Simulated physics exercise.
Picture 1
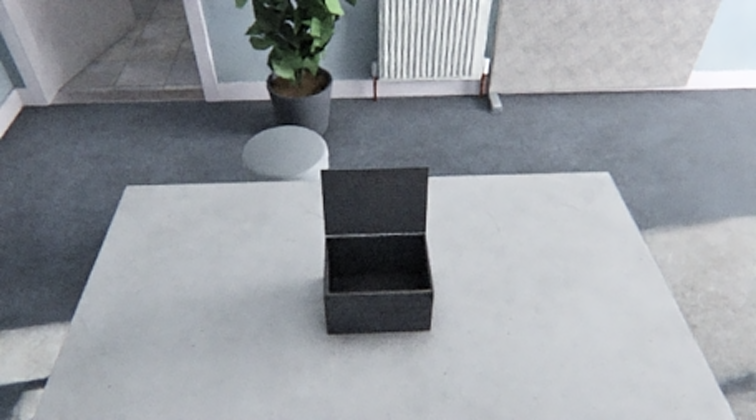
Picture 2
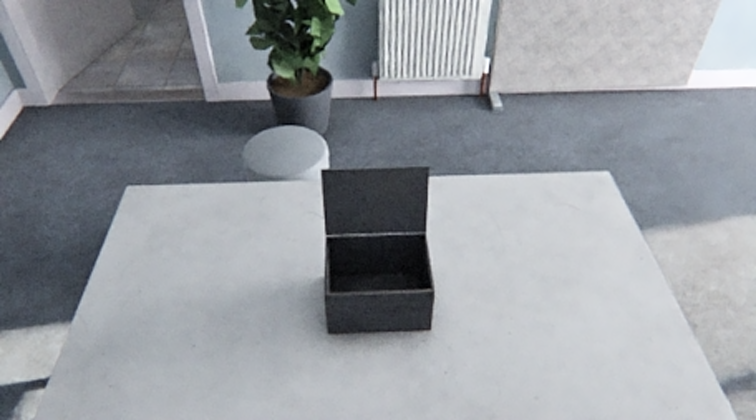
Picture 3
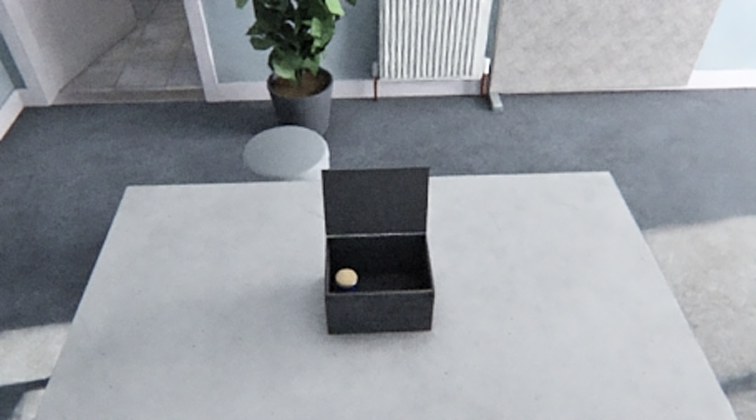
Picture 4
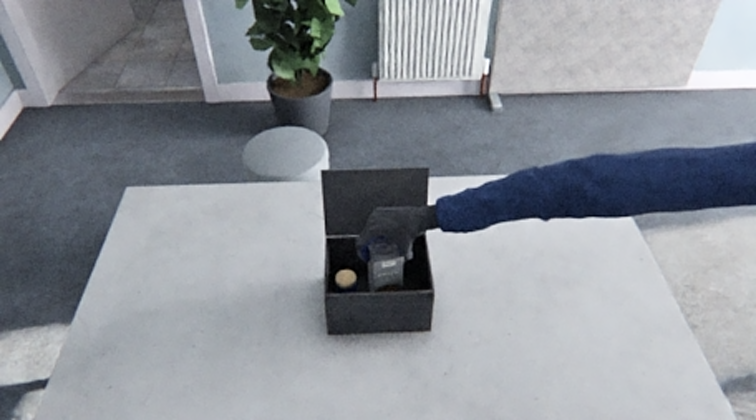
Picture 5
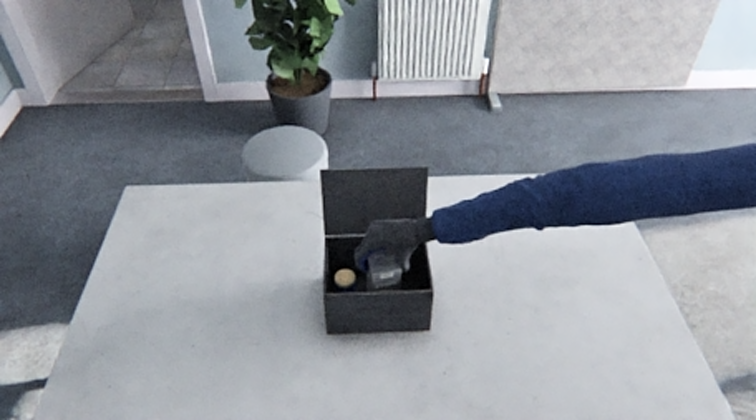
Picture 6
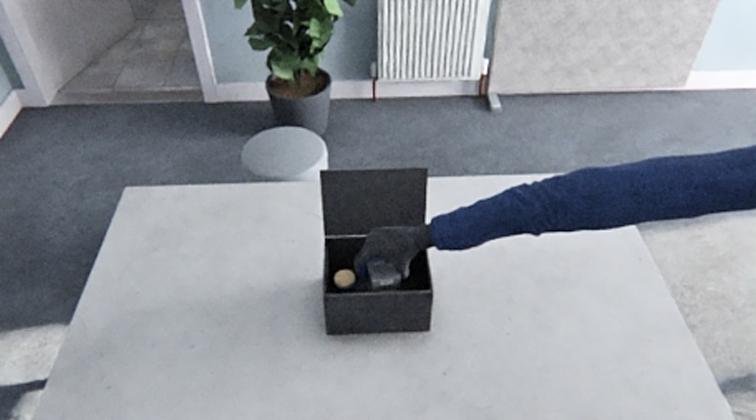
We see an open, empty dark box on a pale table, then a small round-topped tan item inside at the left. A gloved hand on a blue-sleeved arm reaches in from the right, lowering a small grey carton beside it.
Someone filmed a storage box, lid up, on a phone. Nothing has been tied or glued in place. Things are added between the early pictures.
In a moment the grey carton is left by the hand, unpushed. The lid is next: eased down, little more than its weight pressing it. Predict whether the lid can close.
Prediction: The lid cannot close.
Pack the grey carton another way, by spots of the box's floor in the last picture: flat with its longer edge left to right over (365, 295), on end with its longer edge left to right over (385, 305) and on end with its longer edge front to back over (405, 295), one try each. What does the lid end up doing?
With the first placement the lid remains open; with the second, it remains open; with the third, it remains open.
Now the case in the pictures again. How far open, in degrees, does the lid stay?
Roughly 10 degrees above the rim.
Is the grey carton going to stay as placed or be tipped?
Looking at the last picture, it is left as set.
Then, 1.40 s on from there, lid 72° above the rim.
Then, 1.80 s on from there, lid 39° above the rim.
In the end, lid 11° above the rim; both unmoved. At the end, from the last picture's camera, grey carton near (382, 288).
